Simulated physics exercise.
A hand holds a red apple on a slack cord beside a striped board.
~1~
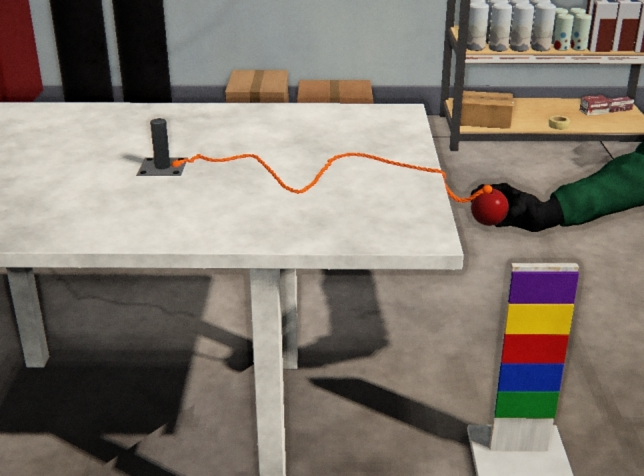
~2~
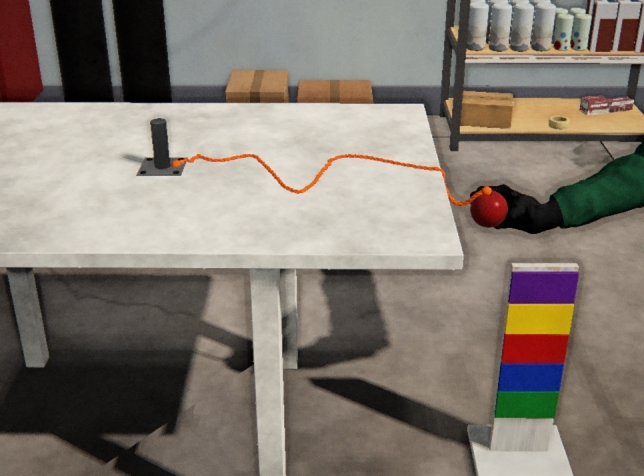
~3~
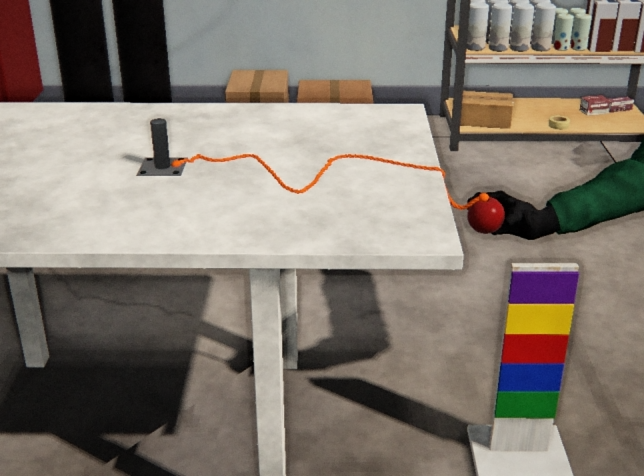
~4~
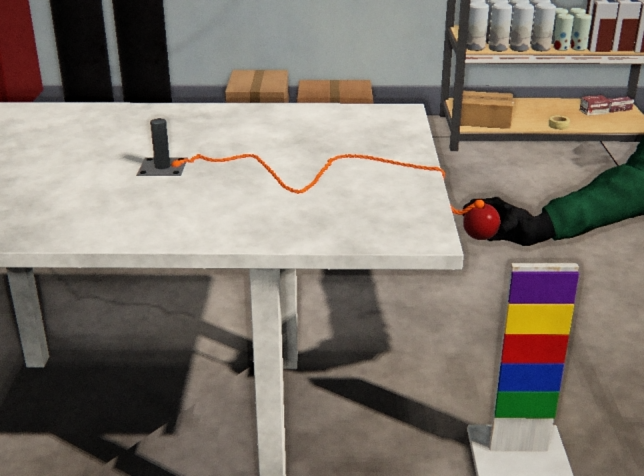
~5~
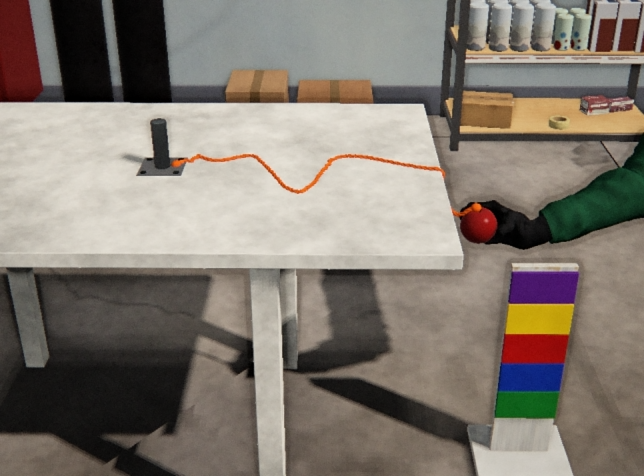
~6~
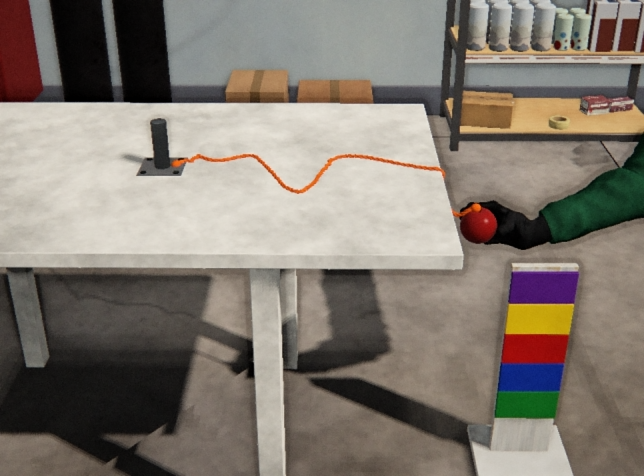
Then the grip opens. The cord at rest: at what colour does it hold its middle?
The colour is blue.
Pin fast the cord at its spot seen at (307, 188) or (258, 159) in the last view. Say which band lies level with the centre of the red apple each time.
In order: Yellow; red.
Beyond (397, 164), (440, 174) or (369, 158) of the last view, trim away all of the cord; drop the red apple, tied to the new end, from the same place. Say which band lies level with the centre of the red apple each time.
For the first: Purple; for the second: Yellow; for the third: None, it hangs higher.
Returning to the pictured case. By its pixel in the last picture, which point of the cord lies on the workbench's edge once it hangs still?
In the last picture it is at roughly (326, 168).
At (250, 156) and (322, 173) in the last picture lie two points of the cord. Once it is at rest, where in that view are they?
In that view they reach (277, 169) and (433, 173).
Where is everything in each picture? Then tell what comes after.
The first picture shows red apple (490, 207); purple (544, 289); yellow (539, 320); red (535, 350); blue (531, 379); green (527, 406).
The second picture shows red apple (489, 209); cord through (201, 157) (265, 166) (308, 188) (343, 157) (424, 168).
The third picture shows red apple (486, 215).
The fourth picture shows red apple (482, 222); cord through (201, 157) (265, 166) (308, 188) (343, 157) (424, 168).
The fifth picture shows red apple (479, 225).
The sixth picture shows red apple (478, 226); cord through (201, 157) (265, 166) (308, 188) (343, 157) (424, 168).
A little later, apple near (426, 343); level with red.
Next, apple near (428, 371); level with blue.
When it is over, apple near (425, 371); level with blue. The cord holds its middle at blue.
